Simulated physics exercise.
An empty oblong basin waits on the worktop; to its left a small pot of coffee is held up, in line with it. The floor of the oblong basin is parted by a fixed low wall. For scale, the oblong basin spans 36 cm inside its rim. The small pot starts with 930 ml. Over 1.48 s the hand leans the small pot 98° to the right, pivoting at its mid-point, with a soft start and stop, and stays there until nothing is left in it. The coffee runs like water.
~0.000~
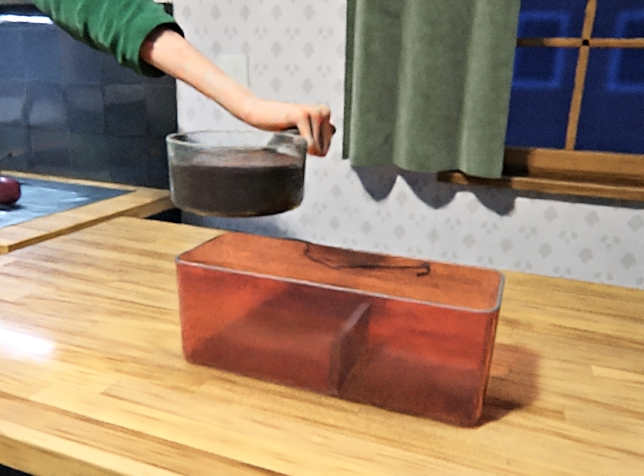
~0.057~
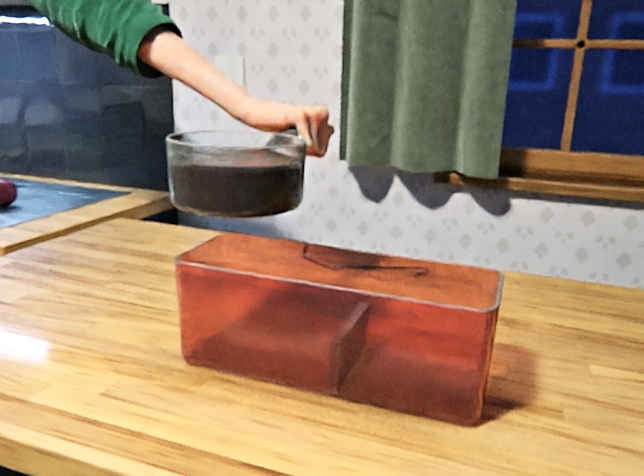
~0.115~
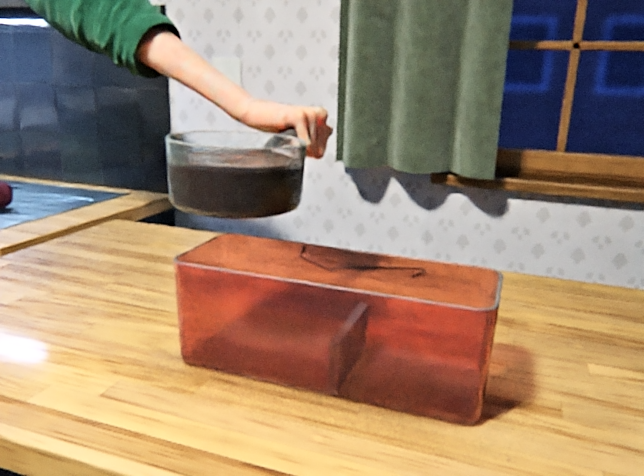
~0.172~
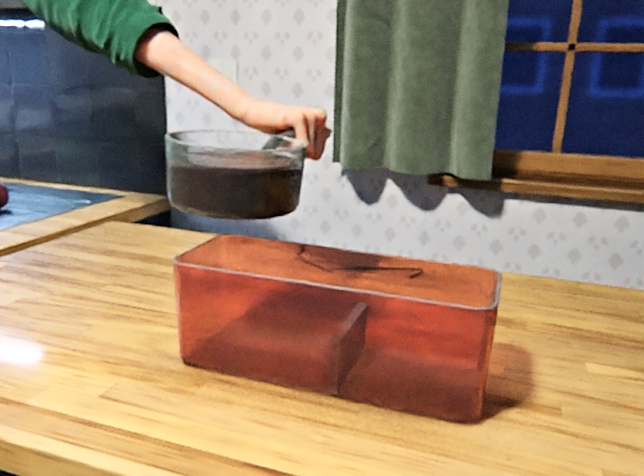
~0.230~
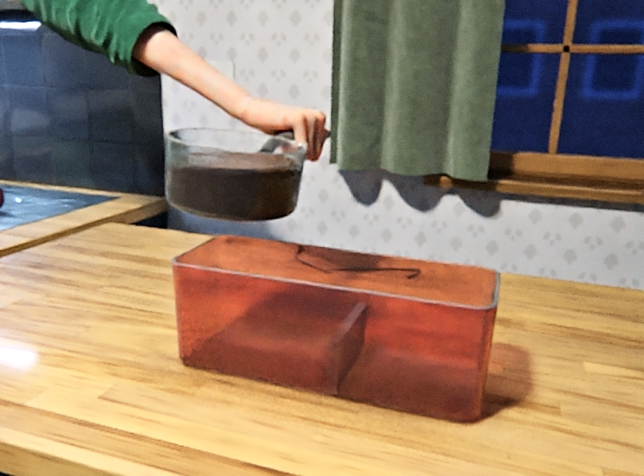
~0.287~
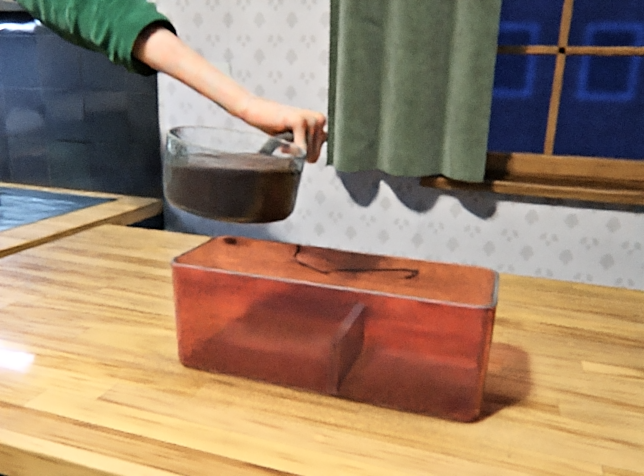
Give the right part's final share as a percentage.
Roughly 33 per cent is past the wall.
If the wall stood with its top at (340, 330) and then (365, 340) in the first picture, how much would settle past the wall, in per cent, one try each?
First 55, then 20 per cent.
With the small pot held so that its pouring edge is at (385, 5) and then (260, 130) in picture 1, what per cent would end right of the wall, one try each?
First 90, then 0 per cent.
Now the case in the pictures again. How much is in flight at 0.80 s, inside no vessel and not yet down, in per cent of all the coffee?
Some 20 per cent.
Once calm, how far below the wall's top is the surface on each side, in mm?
Left about 36 mm, right about 44 mm.
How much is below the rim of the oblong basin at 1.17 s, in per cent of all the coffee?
Some 76 per cent.
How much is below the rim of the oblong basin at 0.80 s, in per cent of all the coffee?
Some 10 per cent.
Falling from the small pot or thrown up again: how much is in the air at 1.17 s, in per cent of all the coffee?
About 6 per cent.
By 0.80 s the tilt is 55° and 71 per cent is still to pour, 7 is left of the wall and 2 right of it.
By 1.17 s the tilt is 88° and 17 per cent is still to pour, 43 is left of the wall and 33 right of it.
By 1.56 s the tilt is 98° and 2 per cent is still to pour, 64 is left of the wall and 33 right of it.
By 1.98 s the tilt is 98° and 0 per cent is still to pour, 67 is left of the wall and 33 right of it.
At rest 67 per cent lies left of the wall, 33 right of it and 0 outside.
